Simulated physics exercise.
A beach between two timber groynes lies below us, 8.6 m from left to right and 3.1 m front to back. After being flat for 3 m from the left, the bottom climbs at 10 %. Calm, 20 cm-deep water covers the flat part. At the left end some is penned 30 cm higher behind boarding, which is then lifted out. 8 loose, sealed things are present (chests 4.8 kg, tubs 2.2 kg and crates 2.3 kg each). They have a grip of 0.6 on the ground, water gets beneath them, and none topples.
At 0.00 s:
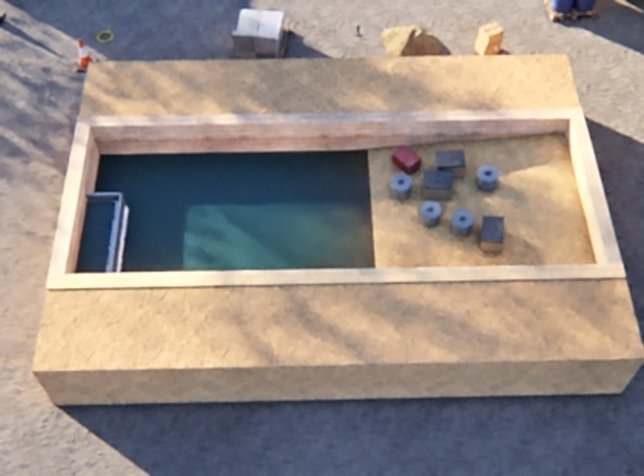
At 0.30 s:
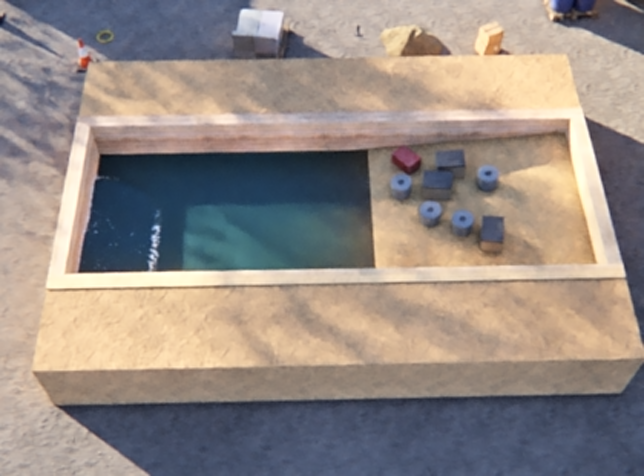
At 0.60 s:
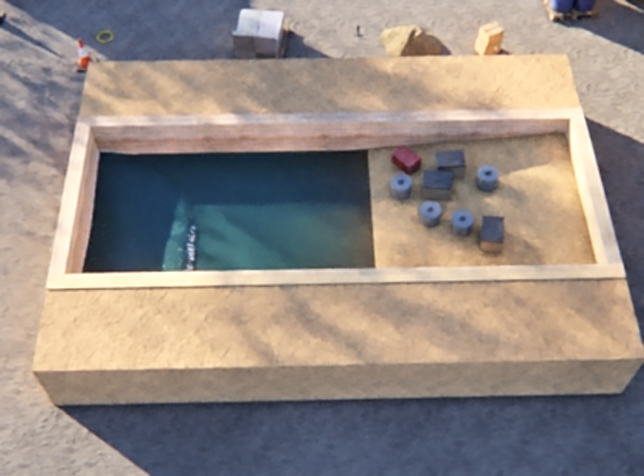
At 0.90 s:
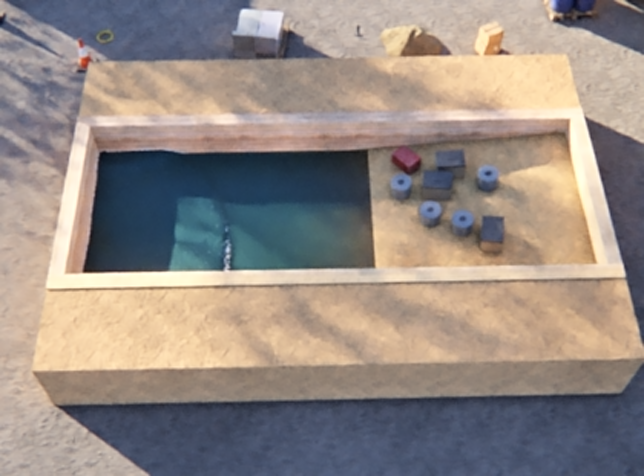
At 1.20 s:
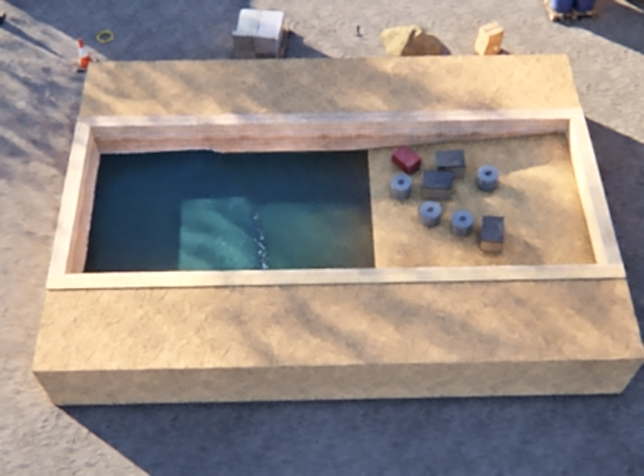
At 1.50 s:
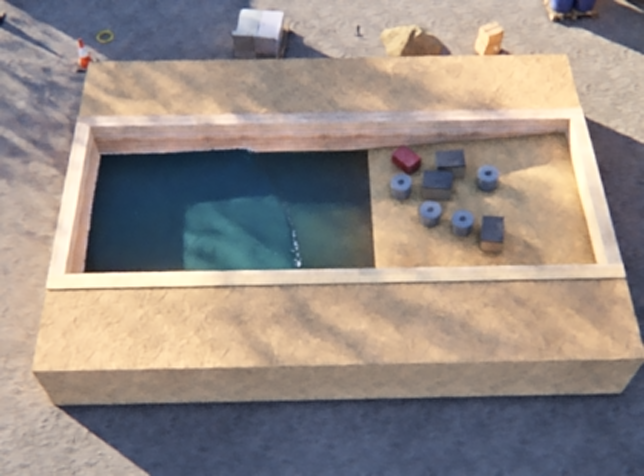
Water lies dark green between two pale timber groynes on a small sandy beach, seen from high above, with a narrow penned strip at the left end. Grey tubs and dark crates, with one red crate at their upper left, sit on the bare sand to the right. The pen's boarding disappears and a thin, white-flecked ripple travels rightward across the water, while the tubs, crates and camera stay still.
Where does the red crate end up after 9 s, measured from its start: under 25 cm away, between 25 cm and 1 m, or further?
It moves a great distance.
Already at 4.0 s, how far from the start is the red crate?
Roughly 40 cm by then.
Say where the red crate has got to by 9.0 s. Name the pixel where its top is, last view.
Position estimate: Close to (318, 162).
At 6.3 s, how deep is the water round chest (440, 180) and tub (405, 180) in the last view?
About 0 and 12 cm.
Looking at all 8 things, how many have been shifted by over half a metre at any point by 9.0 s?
Counting them up, I find 3.
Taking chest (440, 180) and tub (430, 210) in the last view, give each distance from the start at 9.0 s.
The first is 0 cm from its start, the second 150 cm.
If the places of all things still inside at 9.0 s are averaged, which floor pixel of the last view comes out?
Mean position approx. (408, 202).
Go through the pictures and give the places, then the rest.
The first picture shows the red crate at (408, 156) rests on the ground; water covers 15.1 m2; 0 of 8 have shifted.
The second picture shows the red crate at (408, 156), on the bottom; water covers 15.1 m2; 0 of 8 have shifted.
The third picture shows the red crate at (408, 156), on the bottom; water covers 15.1 m2; 0 of 8 have shifted.
The fourth picture shows the red crate at (408, 156) rests on the ground; water covers 15.1 m2; 0 of 8 have shifted.
The fifth picture shows the red crate at (408, 156) rests on the ground; water covers 15.1 m2; 0 of 8 have shifted.
The sixth picture shows the red crate at (408, 156) rests on the ground; 15.1 m2 under water; 0 of 8 have shifted.
After 2.1 s the red crate is near (408, 156), 0.0 m from its start, aground; 0 afloat.
After 4.0 s the red crate is near (431, 149), 0.4 m from its start, afloat; 3 afloat.
After 6.3 s the red crate is near (357, 155), 0.9 m from its start, aground; 1 afloat.
After 9.0 s the red crate is near (318, 162), 1.6 m from its start, afloat; 3 afloat.
